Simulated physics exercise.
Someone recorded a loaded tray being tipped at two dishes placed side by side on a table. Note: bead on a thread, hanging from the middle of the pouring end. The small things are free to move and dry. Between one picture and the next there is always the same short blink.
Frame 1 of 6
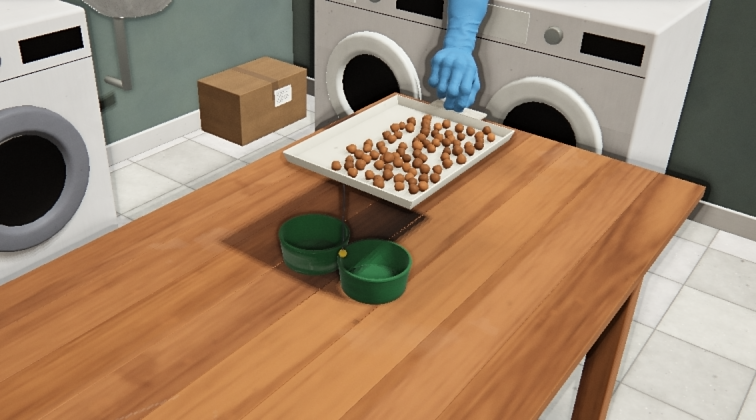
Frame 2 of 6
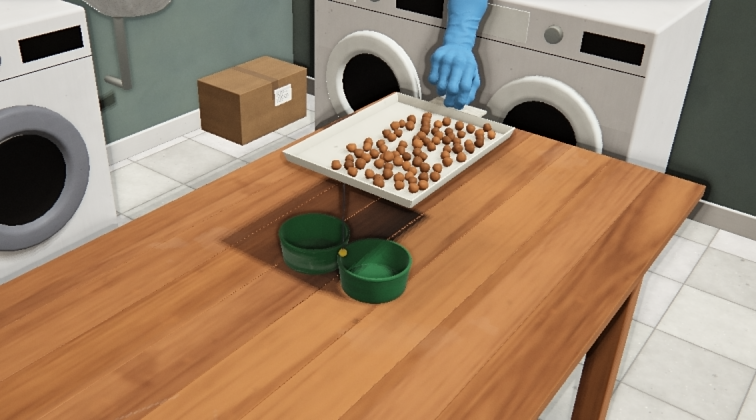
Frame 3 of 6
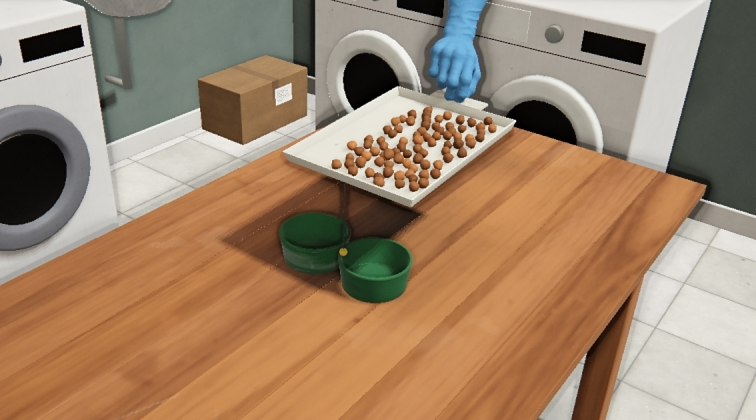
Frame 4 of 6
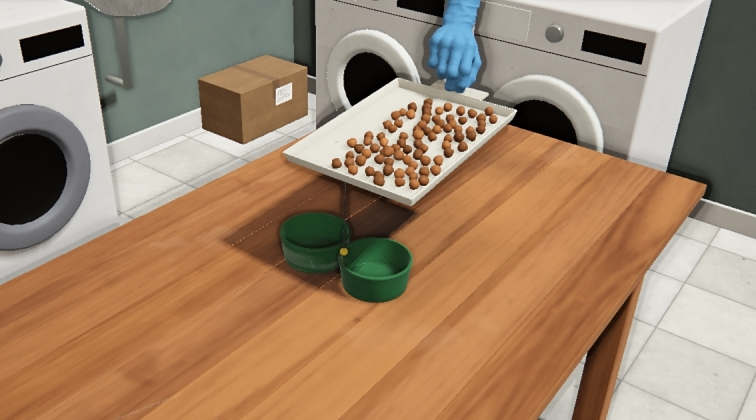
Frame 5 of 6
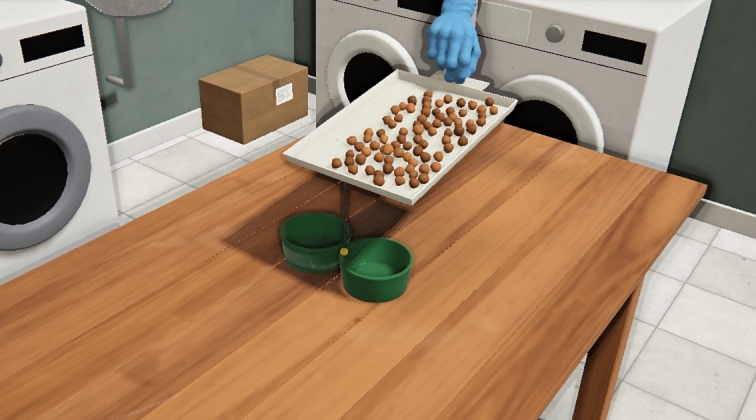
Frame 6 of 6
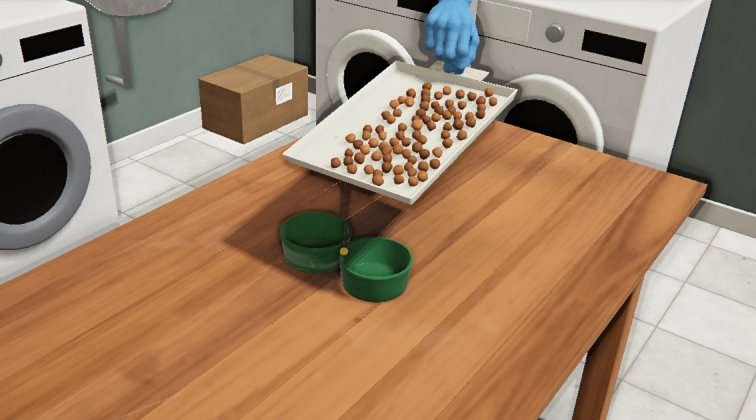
In a laundry room, a blue-gloved hand slowly raised the far end of a white tray of hazelnuts above two green dishes on a wooden table, while the nuts shifted little on it.
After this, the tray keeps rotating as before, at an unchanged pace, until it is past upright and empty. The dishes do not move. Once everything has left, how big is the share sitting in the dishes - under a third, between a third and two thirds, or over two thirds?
Misses upwards of two thirds.
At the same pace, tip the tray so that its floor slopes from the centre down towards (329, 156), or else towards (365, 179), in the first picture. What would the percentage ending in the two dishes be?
Lab note: Try 1 = 60 %, try 2 = 0 %.
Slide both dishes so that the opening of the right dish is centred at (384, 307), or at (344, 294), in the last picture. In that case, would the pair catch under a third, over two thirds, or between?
One to two thirds, then above two thirds.
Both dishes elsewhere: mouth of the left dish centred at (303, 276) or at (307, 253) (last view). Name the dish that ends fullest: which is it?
Try one: The leftmost one; try two: The leftmost one.
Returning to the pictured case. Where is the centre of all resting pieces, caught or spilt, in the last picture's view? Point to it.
Close to (281, 298) in the last picture.
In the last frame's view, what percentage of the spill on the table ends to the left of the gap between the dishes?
Left share: Close to 80 %.
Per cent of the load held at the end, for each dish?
Out of every hundred, close to 0 go left and close to 0 go right.
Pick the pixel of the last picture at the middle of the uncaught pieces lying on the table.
At about (281, 298).
Shortly afterwards, tray tipped steeply; all but a few on the tray; only a few outside both; only a few in the air.
Next, tray tipped right over; near a third on the tray; a little outside both; near half in the air.
Some moments later, tray tipped past a quarter turn; the whole lot outside both.
In the end, tray tipped past a quarter turn; none at all in the right dish; none at all in the left dish; the whole lot outside both.
